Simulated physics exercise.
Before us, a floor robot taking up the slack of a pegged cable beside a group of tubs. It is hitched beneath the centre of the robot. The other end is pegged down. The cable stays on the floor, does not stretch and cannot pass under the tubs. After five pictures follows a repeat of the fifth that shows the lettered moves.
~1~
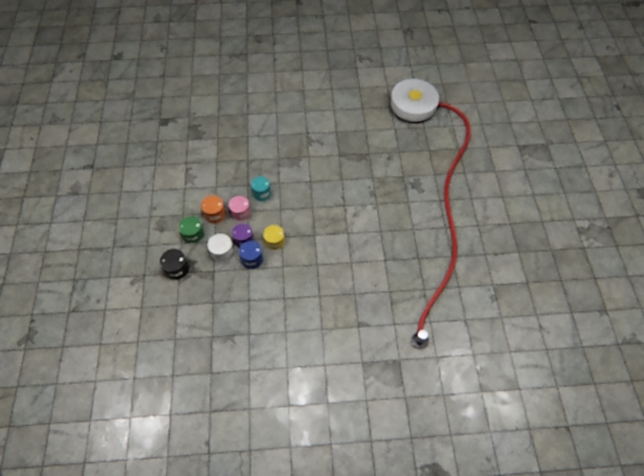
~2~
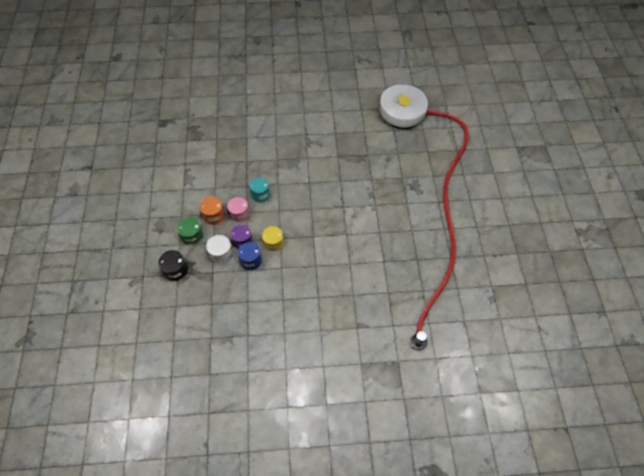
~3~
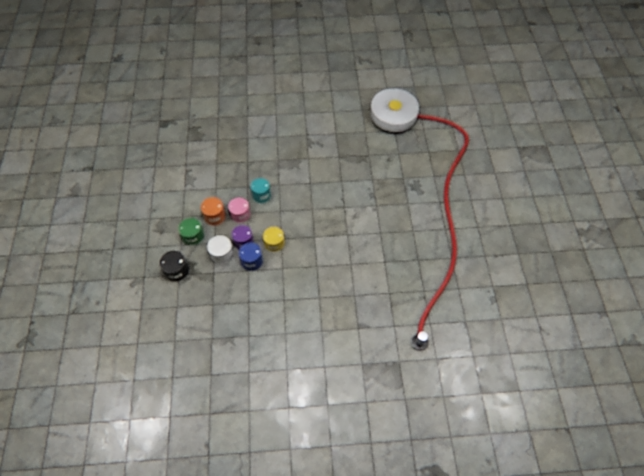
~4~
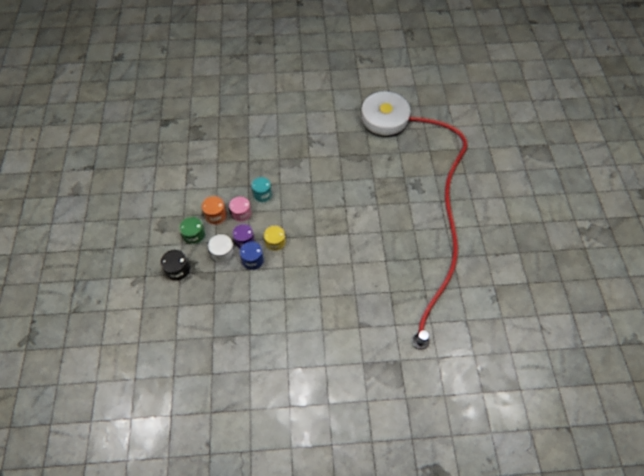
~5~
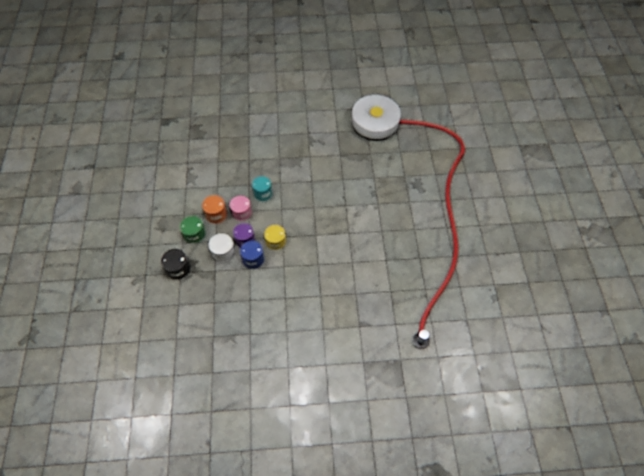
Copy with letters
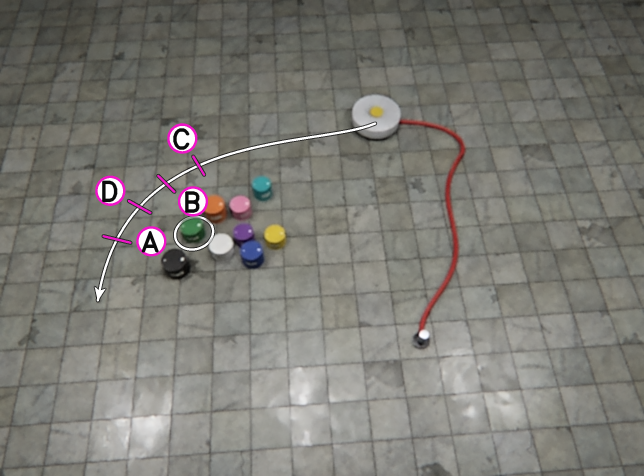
In the video, a round white floor robot with a red cable attached moves slowly a short way left and slightly down across grey tiles, bending the cable's upper part, while the pegged end and the nearby coloured tubs stay still.
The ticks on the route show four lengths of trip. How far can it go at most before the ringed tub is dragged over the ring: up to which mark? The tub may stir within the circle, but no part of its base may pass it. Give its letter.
Mark A.
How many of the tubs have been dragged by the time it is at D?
One.
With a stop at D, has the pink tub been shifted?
No.
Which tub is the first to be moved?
The turquoise one.
On the copy, A at (117, 239); B at (166, 184); C at (199, 166); D at (140, 207); the ring at (194, 233); the route from (375, 124) via (206, 162) to (98, 301).
On A. First, robot (278, 137); green tub (193, 229).
Then, robot (178, 169); green tub (193, 229).
Finally, robot (114, 235); green tub (193, 229); orange tub (213, 215); pink tub (234, 217); turquoise tub (253, 220); the green tub is still in its ring.
By contrast, B is safe but short; C is safe but short; D is safe but short.
